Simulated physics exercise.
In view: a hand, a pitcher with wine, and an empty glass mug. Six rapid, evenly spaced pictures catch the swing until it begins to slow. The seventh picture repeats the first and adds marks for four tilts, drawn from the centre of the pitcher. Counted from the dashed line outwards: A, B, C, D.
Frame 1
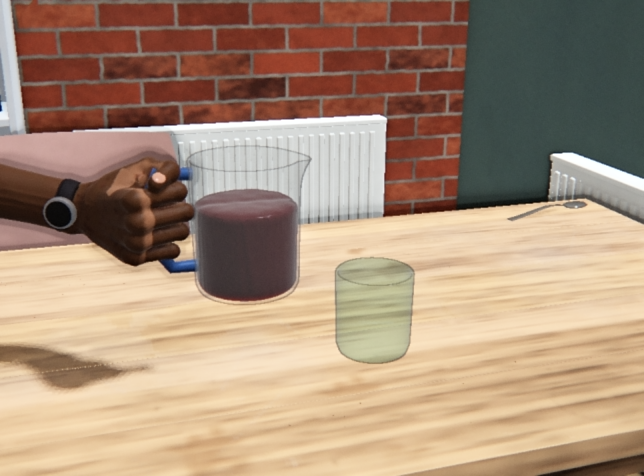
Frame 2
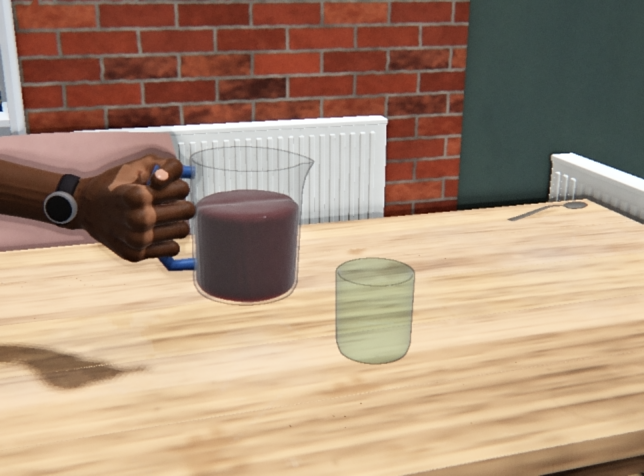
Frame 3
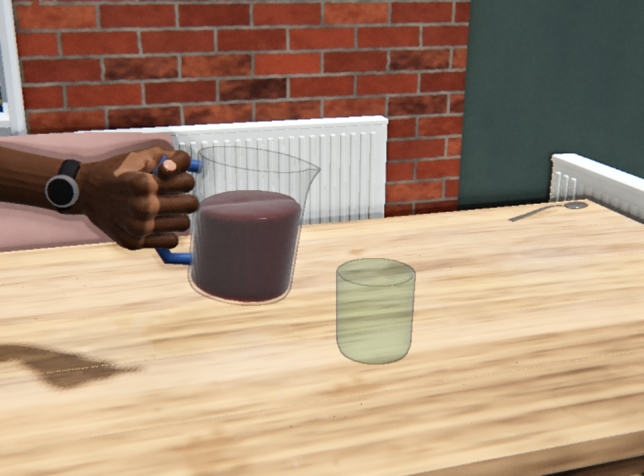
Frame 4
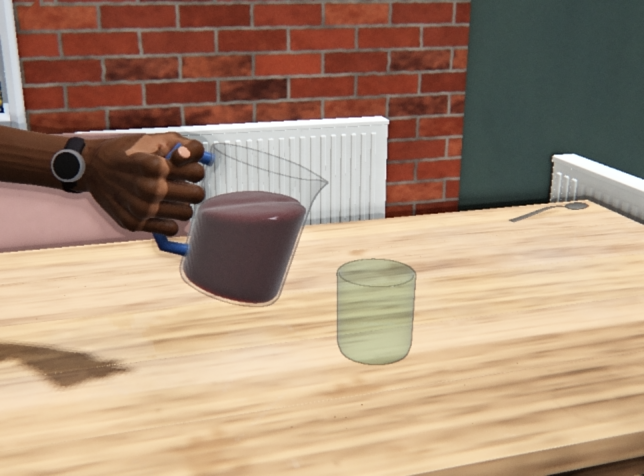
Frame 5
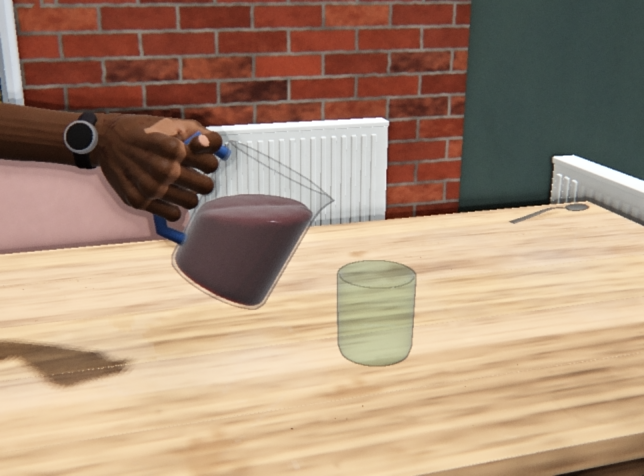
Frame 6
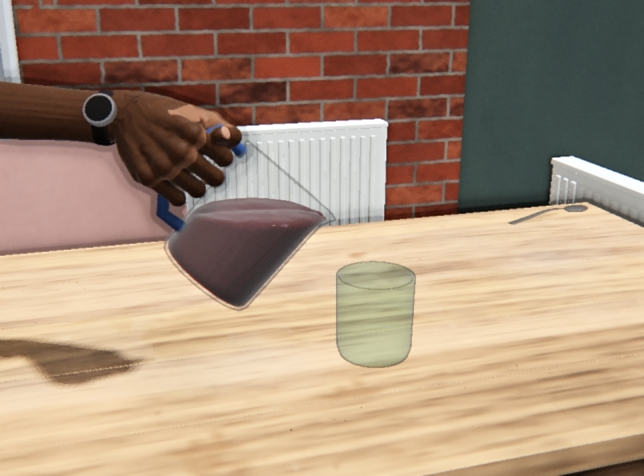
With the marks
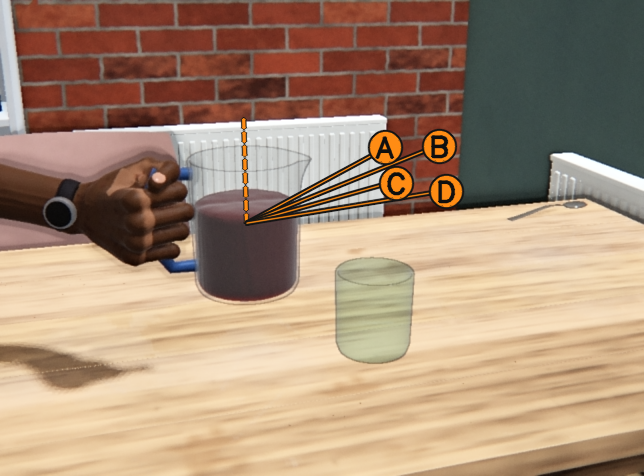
A hand wearing a watch held a clear pitcher of dark red wine upright above a wooden table, then steadily tilted it rightward toward an empty glass mug, the wine shifting close to the lip.
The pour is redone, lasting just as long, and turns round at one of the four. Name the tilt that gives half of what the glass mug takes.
It is A.
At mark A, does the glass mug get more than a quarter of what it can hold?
Yes.
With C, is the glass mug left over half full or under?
Over.
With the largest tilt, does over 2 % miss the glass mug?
Yes.
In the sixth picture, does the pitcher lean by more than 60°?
No.
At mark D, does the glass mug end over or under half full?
Over.
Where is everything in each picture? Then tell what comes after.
The first picture shows upright, lip at (308, 157); rim of the glass mug round (375, 270); nothing has left yet.
The second picture shows tipped about 2°, lip at (311, 160); nothing has left yet.
The third picture shows tipped about 9°, lip at (318, 167); nothing has left yet.
The fourth picture shows tipped about 18°, lip at (326, 180); nothing has left yet.
The fifth picture shows tipped about 30°, lip at (332, 198); nothing has left yet.
The sixth picture shows tipped about 43°, lip at (333, 217); nothing has left yet.
In orange, A at (370, 155); B at (423, 151); C at (379, 185); D at (429, 193).
Choosing A, the glass mug ends with about 52 % of what it can hold.
Choosing B, the glass mug ends with about 73 % of what it can hold.
Choosing C, the glass mug ends with about 84 % of what it can hold; 7 % of the wine is spilt.
Choosing D, the glass mug ends with about 78 % of what it can hold; 22 % of the wine is spilt.
